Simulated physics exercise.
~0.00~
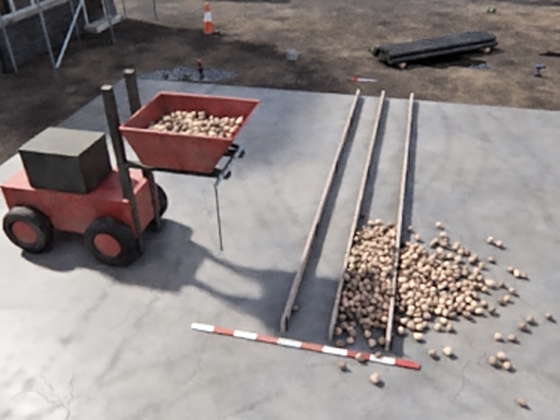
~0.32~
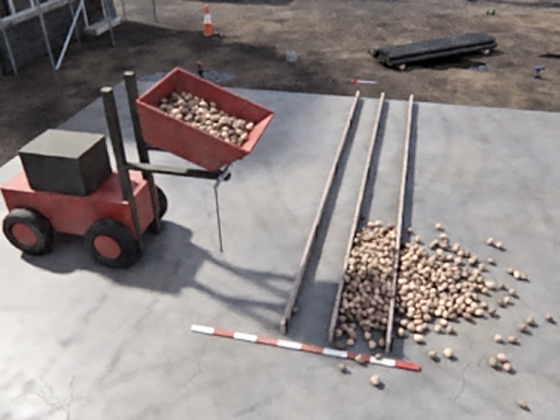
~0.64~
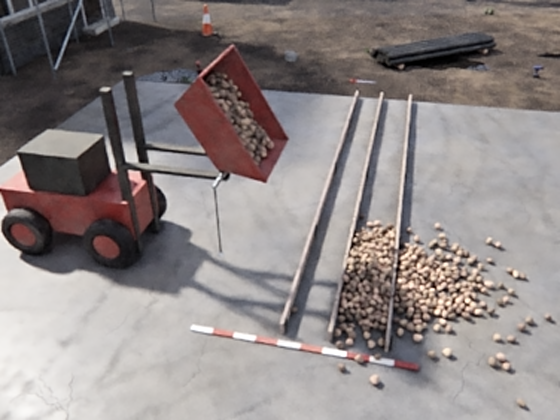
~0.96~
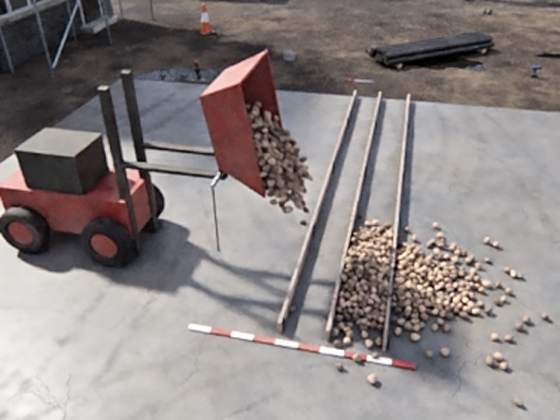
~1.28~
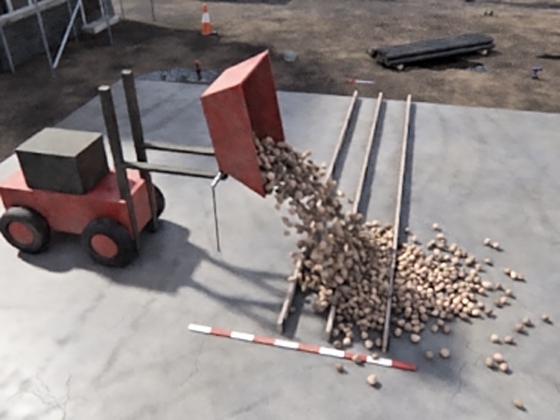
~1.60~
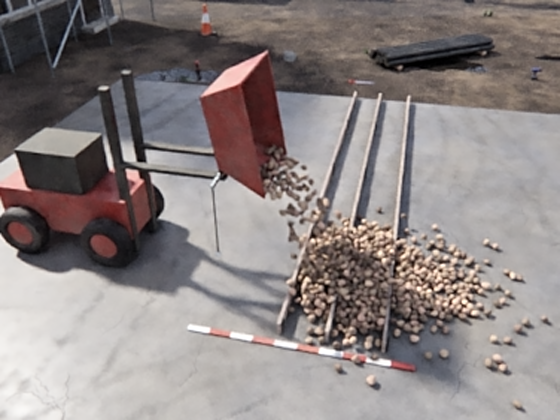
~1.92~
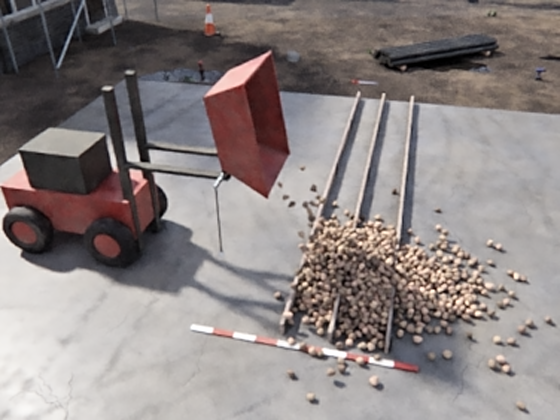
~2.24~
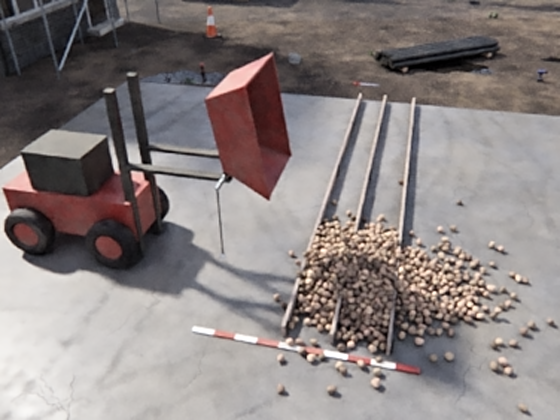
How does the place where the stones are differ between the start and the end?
At the start the stones are split between the raised skip and a heap on the floor at the right. By the end they are all on the floor around the boards, so as a whole they sit farther right and lower.
